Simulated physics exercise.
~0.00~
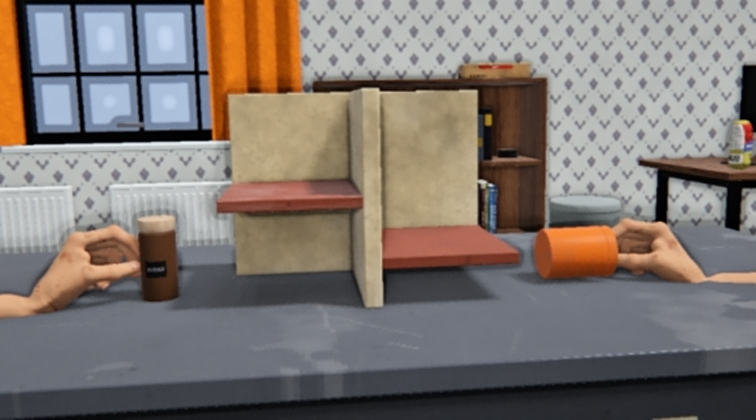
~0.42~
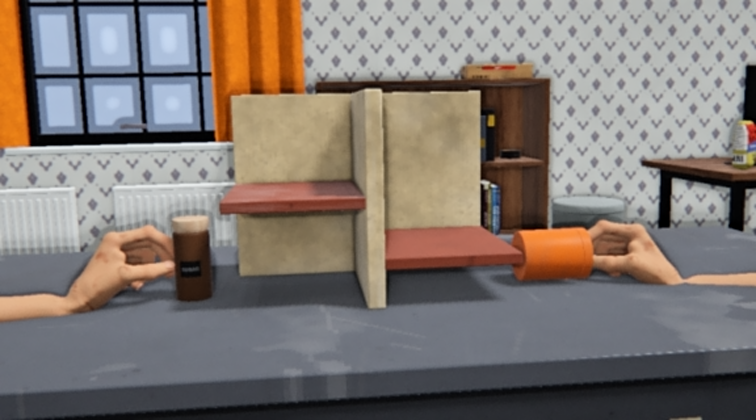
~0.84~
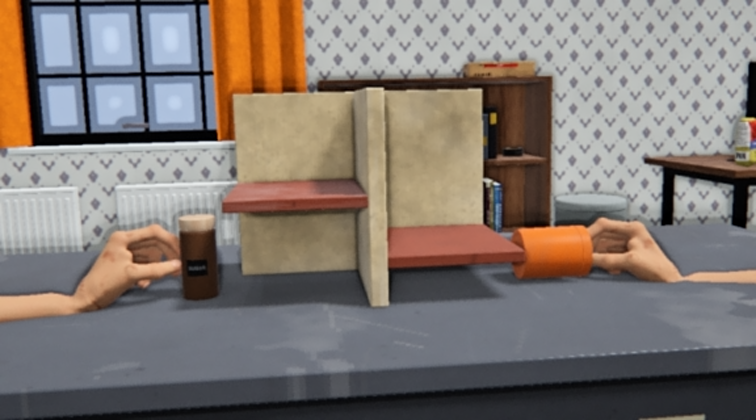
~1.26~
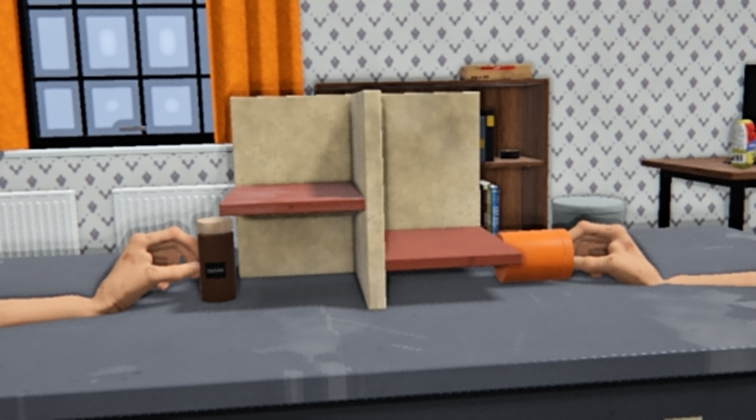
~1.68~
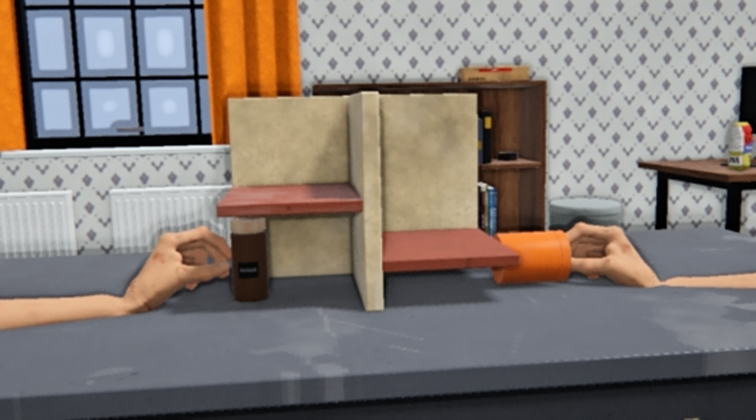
A low rack of pale stone-like panels with two dark red shelves, the left one higher, stands on a grey table in a room with orange curtains and patterned wallpaper, seen from the front by a slightly swaying camera. At left, a hand holds an upright brown shaker; at right, another holds an orange beaker on its side. Both hands push inward, pause, then push again. The beaker comes up against the lower right shelf's edge and stops there, outside. The shaker slides on and ends upright beneath the raised left shelf.
